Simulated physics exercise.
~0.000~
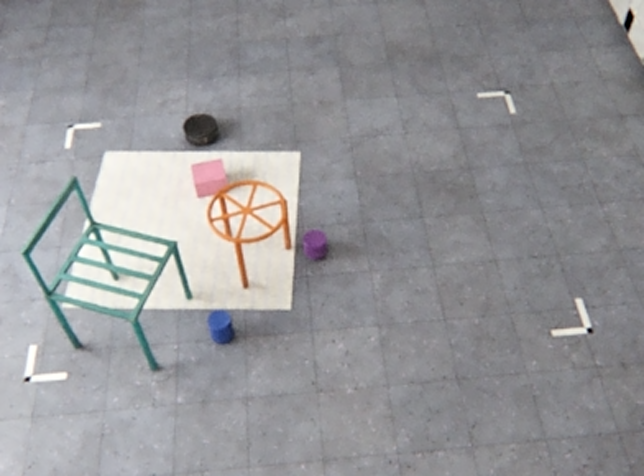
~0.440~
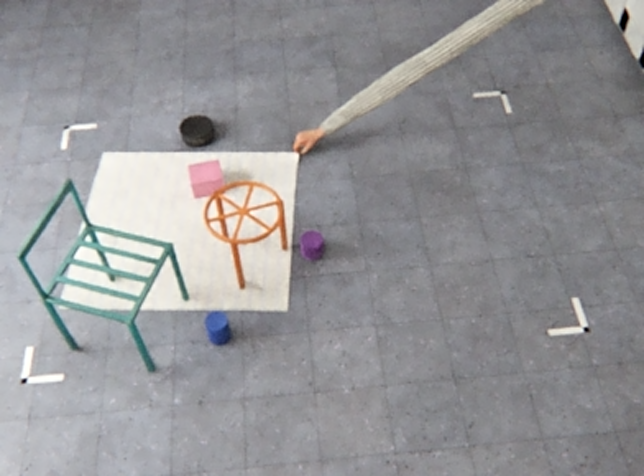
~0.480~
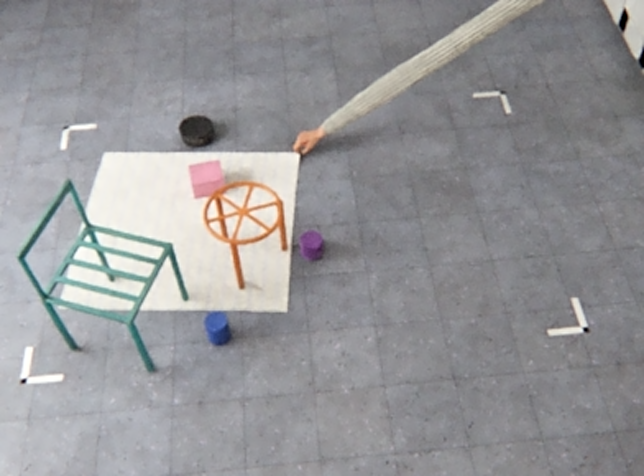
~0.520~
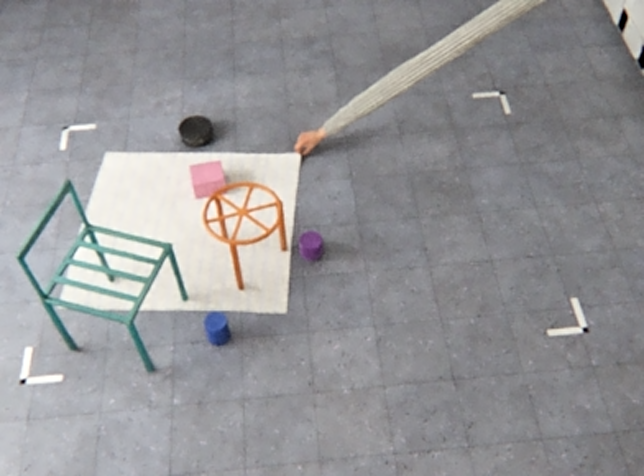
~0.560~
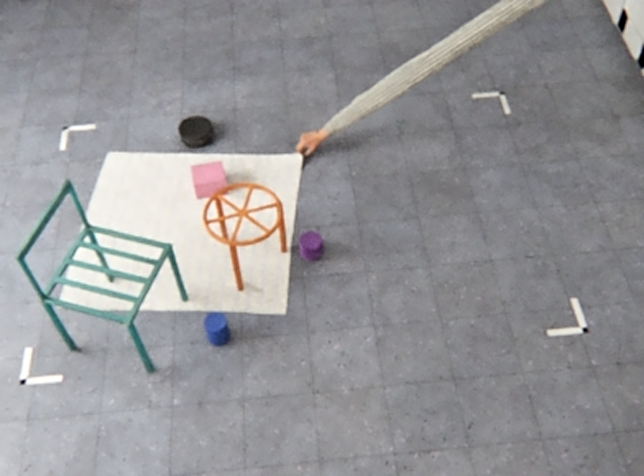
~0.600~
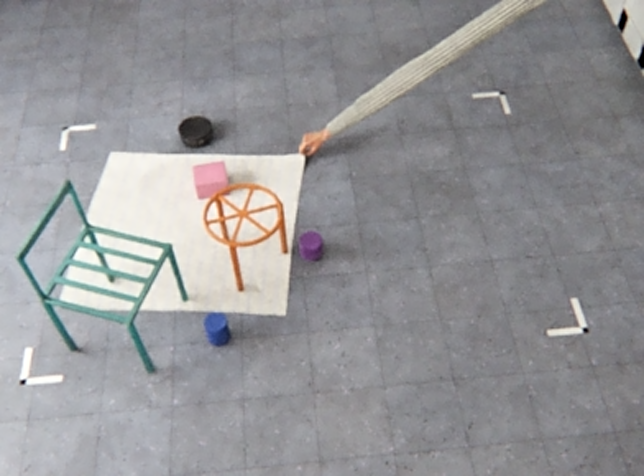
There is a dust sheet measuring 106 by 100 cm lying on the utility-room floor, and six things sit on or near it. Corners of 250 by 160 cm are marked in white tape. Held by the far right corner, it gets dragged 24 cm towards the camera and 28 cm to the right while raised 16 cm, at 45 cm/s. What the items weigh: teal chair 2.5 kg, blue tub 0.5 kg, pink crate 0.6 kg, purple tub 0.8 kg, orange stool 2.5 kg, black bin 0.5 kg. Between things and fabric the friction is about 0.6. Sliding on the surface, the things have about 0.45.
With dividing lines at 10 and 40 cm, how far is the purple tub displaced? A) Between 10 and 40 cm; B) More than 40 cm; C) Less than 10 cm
Less than 10 cm.
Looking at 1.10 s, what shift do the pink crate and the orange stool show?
Pink crate 20 cm, orange stool 2 cm.
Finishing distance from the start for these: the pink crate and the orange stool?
Pink crate: 35 cm; orange stool: 30 cm.
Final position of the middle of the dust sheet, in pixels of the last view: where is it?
(226, 223) or thereabouts.
At 0.8 s, middle of the dust sheet at (192, 224); pink crate 10 cm off its start.
At 1.1 s, middle of the dust sheet at (206, 226); pink crate 20 cm off its start, orange stool 3 cm off its start.
At 1.4 s, middle of the dust sheet at (222, 229); pink crate 30 cm off its start at (260, 184), orange stool 8 cm off its start at (258, 243).
At 1.6 s, middle of the dust sheet at (225, 223); pink crate 33 cm off its start, orange stool 19 cm off its start.
At 2.2 s, middle of the dust sheet at (226, 223); purple tub 0 cm off its start at (311, 240), pink crate 34 cm off its start at (267, 184), orange stool 31 cm off its start at (292, 285).
